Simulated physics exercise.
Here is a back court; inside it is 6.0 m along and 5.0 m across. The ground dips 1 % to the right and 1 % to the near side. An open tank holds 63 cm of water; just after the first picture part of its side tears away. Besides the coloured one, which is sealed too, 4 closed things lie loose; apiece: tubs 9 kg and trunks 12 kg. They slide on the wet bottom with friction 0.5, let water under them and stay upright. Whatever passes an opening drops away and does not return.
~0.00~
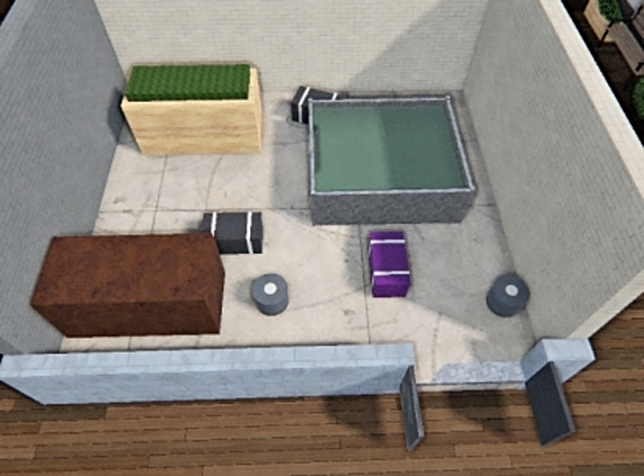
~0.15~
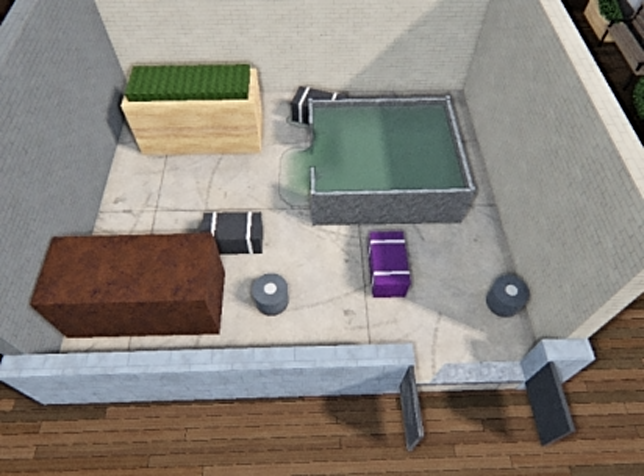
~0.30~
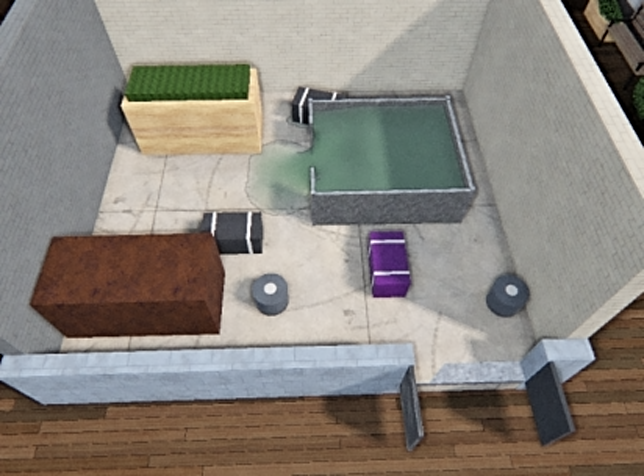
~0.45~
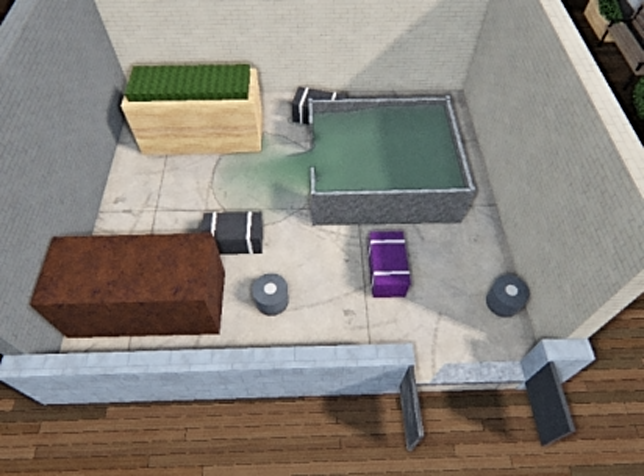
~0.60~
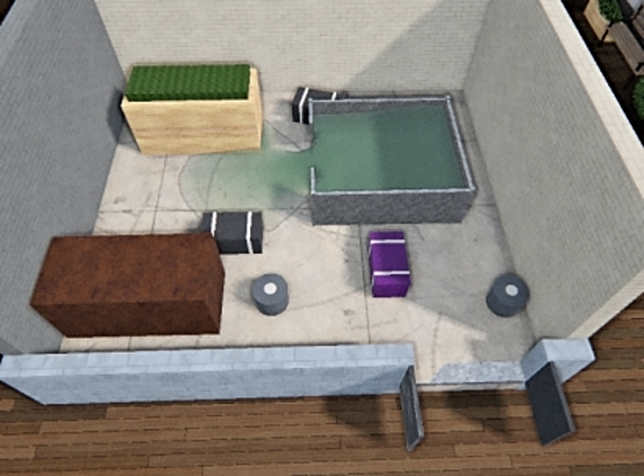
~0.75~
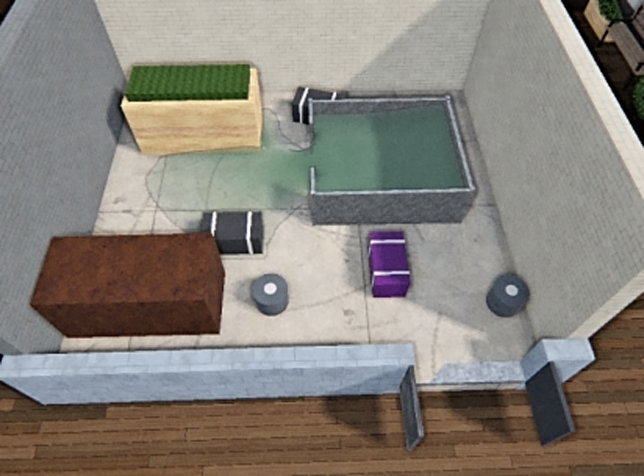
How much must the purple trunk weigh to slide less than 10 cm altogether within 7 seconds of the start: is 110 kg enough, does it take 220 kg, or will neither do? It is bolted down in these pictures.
Verdict: The lower weight is enough.
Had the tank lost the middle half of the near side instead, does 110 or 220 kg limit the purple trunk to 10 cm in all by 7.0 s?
Then only the larger load is enough.
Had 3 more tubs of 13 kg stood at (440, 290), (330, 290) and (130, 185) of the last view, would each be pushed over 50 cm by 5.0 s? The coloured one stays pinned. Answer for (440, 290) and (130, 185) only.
In that order: Short of it, past it.
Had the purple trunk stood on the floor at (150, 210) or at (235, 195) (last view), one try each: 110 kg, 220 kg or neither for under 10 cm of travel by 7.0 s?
In that order: Either load holds; it takes the larger.
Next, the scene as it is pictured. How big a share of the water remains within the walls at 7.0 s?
Some 98 per cent remains.
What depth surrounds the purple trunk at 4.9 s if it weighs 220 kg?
About 6 cm.
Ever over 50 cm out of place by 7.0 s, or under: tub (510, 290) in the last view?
It is short of it.
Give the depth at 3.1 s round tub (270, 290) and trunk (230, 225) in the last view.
Roughly 1 and 4 cm.
After 1.4 s the purple trunk would be 0 cm from its start with 110 kg and 0 cm from its start with 220 kg; 0 cm of water round it then.
After 3.1 s the purple trunk would be 0 cm from its start with 110 kg and 0 cm from its start with 220 kg; 0 cm of water round it then.
After 4.9 s the purple trunk would be 0 cm from its start with 110 kg and 0 cm from its start with 220 kg; 6 cm of water round it then.
After 7.0 s the purple trunk would be 0 cm from its start with 110 kg and 0 cm from its start with 220 kg; 6 cm of water round it then.
